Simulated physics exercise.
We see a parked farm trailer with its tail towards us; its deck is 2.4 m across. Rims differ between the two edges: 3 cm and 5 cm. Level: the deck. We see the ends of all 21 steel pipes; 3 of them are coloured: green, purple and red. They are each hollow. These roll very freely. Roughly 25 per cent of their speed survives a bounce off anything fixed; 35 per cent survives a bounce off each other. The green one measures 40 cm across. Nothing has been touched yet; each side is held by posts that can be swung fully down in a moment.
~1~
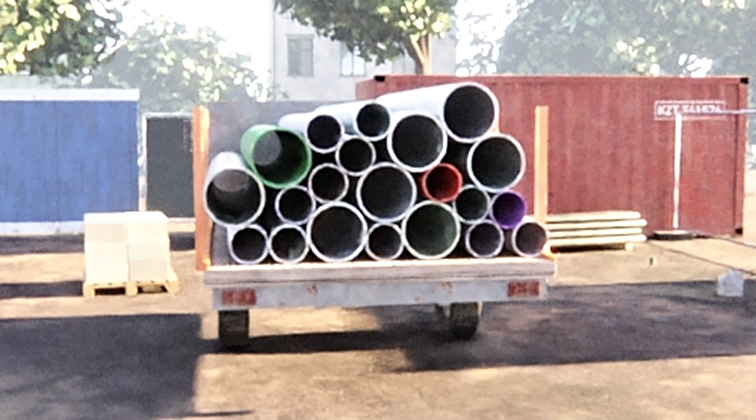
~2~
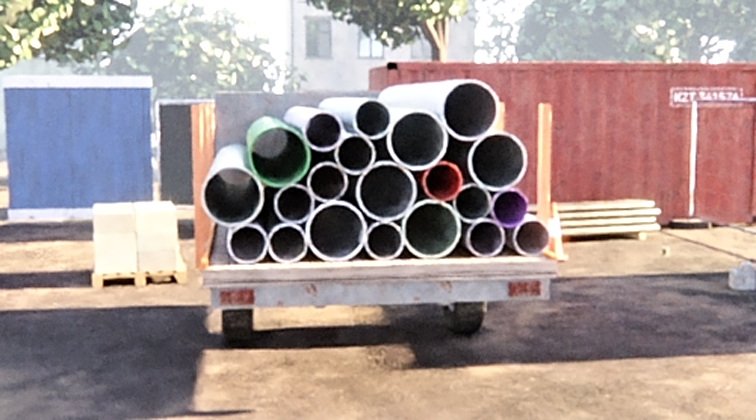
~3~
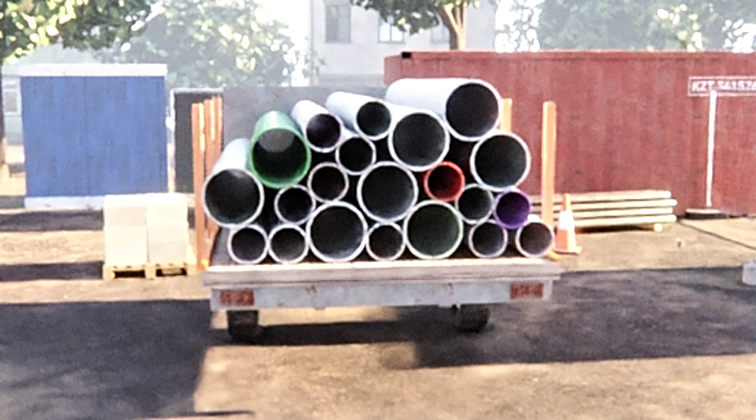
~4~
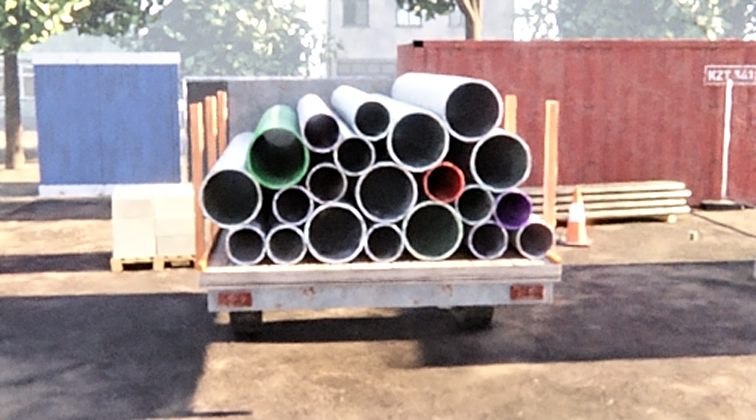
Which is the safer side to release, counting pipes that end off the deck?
Drop the right one.
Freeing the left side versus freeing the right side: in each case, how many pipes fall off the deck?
Left freed: 8; right freed: 0.
If it is the left, after 1.4 s, green is dropping off the left side; purple is up on others, 30 cm from the right edge; red is up on others, 75 cm from the right edge; 3 gone from the deck.
If it is the left, in the end, green is on the ground to the left; purple is up on others, 30 cm from the right edge; red is up on others, 75 cm from the right edge; 8 gone from the deck.
If it is the right, after 0.7 s, green is up on others, 50 cm from the left edge; purple is up on others, 30 cm from the right edge; red is up on others, 75 cm from the right edge; 0 gone from the deck.
If it is the right, in the end, green is up on others, 50 cm from the left edge; purple is up on others, 30 cm from the right edge; red is up on others, 75 cm from the right edge; 0 gone from the deck.
